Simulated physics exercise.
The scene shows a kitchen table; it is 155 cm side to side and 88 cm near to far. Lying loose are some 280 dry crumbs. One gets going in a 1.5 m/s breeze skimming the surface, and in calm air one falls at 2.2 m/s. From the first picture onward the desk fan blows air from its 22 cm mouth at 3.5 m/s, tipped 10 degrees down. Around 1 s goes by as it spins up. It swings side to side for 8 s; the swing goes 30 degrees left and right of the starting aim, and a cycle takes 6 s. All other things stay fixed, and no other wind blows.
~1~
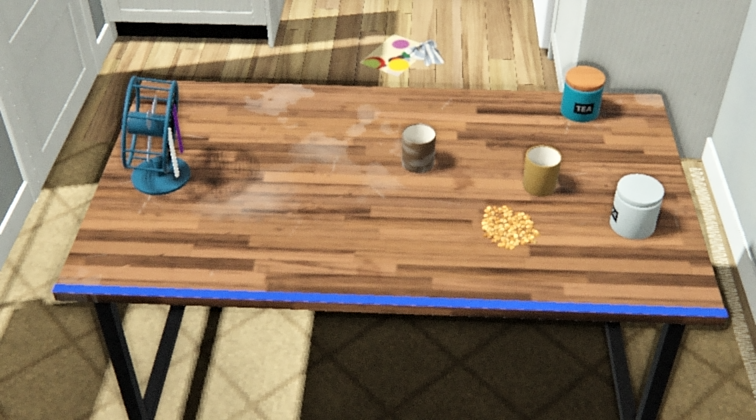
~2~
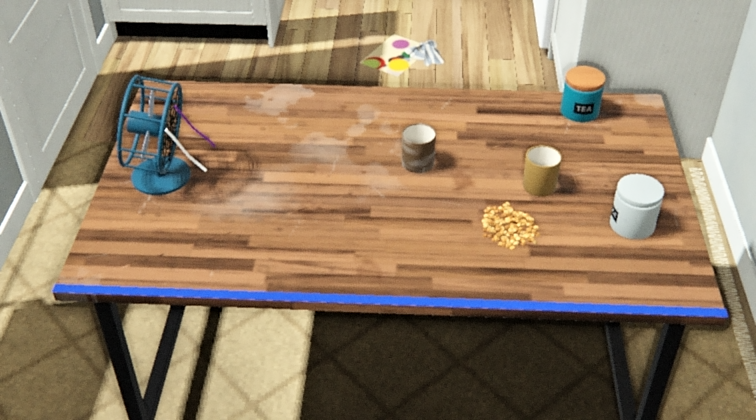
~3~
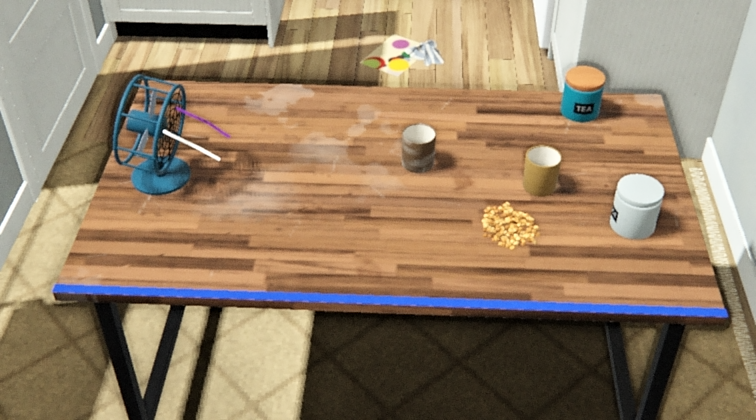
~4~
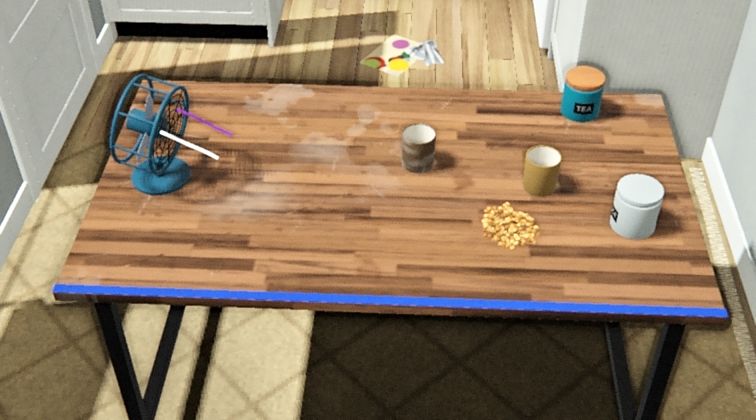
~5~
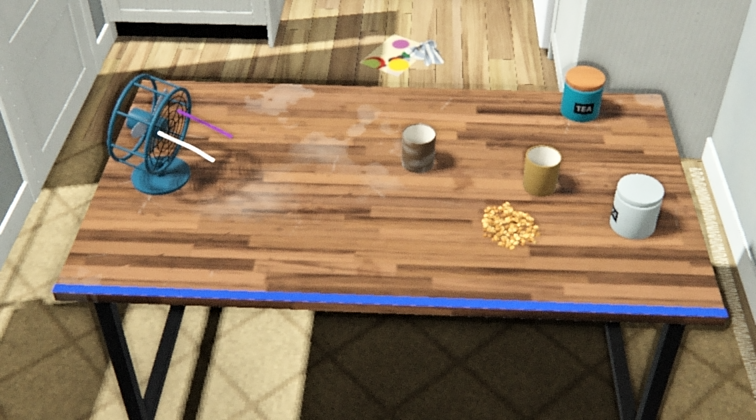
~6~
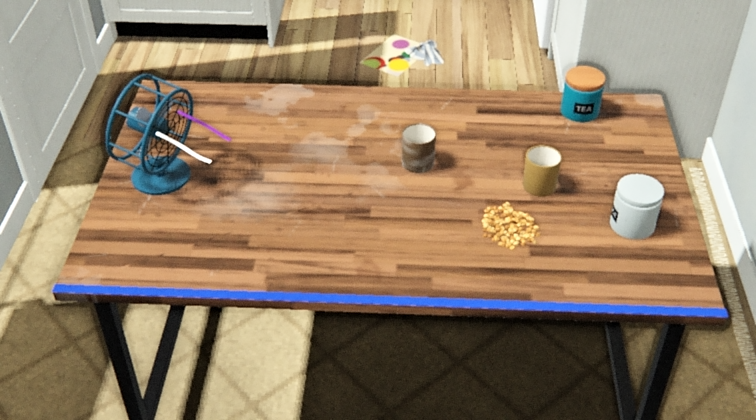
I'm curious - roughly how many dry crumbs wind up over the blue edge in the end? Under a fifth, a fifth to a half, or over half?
Roughly under a fifth.
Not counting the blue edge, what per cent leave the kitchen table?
I would put it at around 80 per cent.
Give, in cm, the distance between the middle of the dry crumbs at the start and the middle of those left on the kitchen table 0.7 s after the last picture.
The centre sits some 25 cm from where it began.
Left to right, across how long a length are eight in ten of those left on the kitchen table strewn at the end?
20 centimetres or so.
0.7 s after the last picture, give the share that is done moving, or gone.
10 %.
Then, 0.7 s after the last picture, 0 % are over the blue edge; the middle of those left on the top is near (618, 234); 8 % are gone or lie where they will stay.
Then, 1.6 s after the last picture, 0 % are over the blue edge; the middle of those left on the top is near (616, 218); 66 % are gone or lie where they will stay.
Then, 3.5 s after the last picture, 0 % are over the blue edge; the middle of those left on the top is near (616, 218); 88 % are gone or lie where they will stay.
Then, 7.1 s after the last picture, at the end, 0 % are over the blue edge; the middle of those left on the top is near (616, 218).
